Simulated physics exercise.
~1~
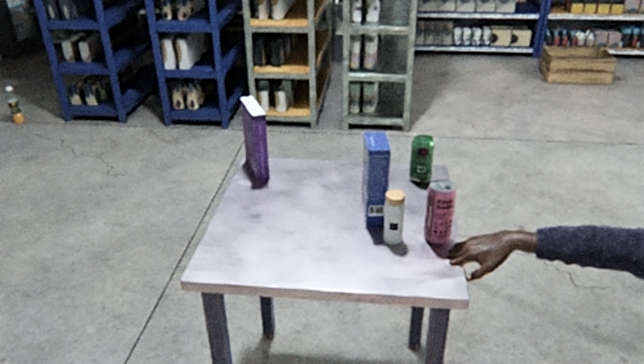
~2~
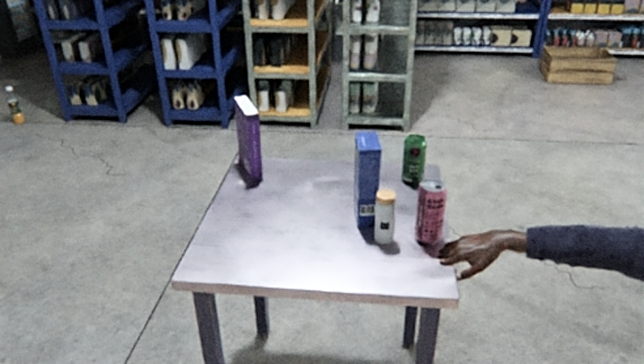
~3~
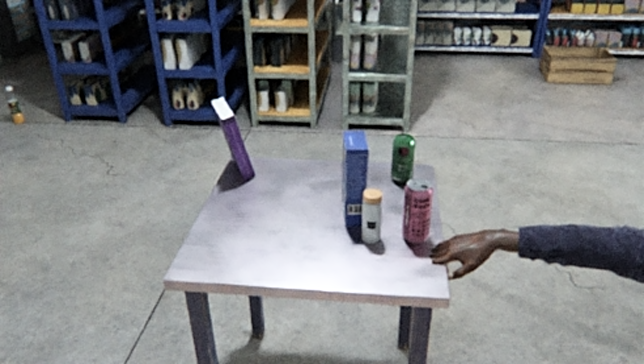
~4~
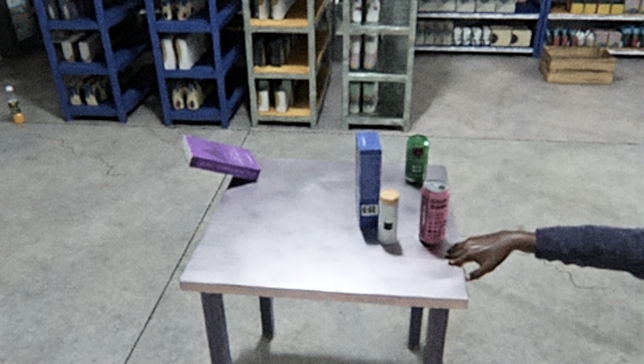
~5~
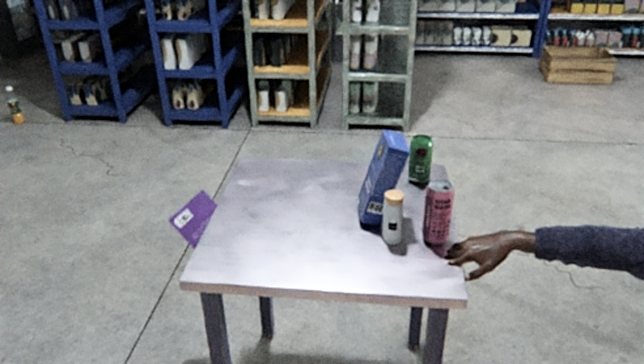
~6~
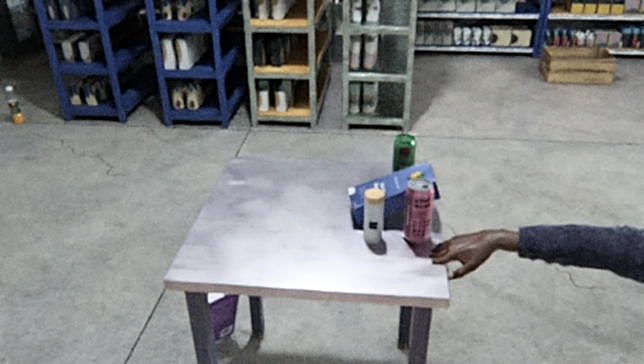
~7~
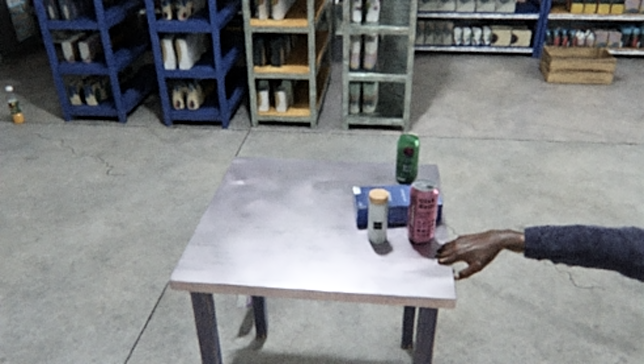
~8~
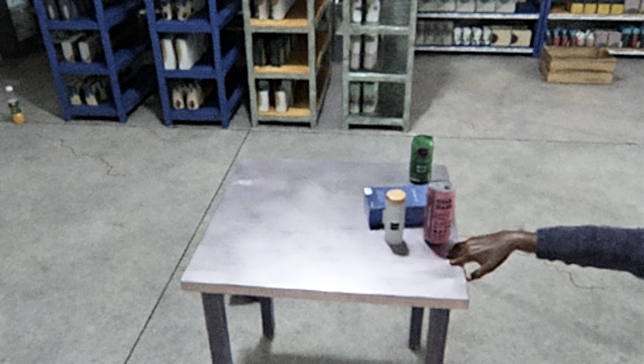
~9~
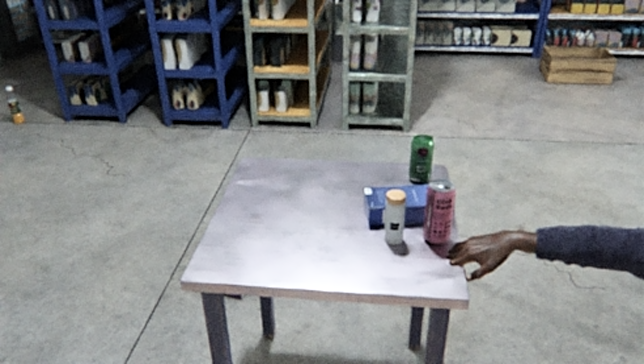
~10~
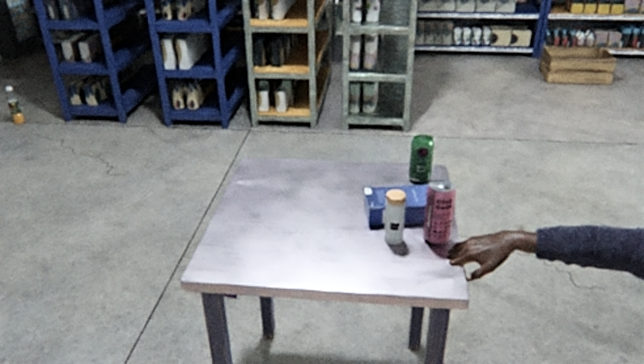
We see a hand at the edge of a light table as the table jolts left and right; a purple book tips over and falls off the left side, then a blue packet topples and lies flat, while two cans and a white shaker stay standing.
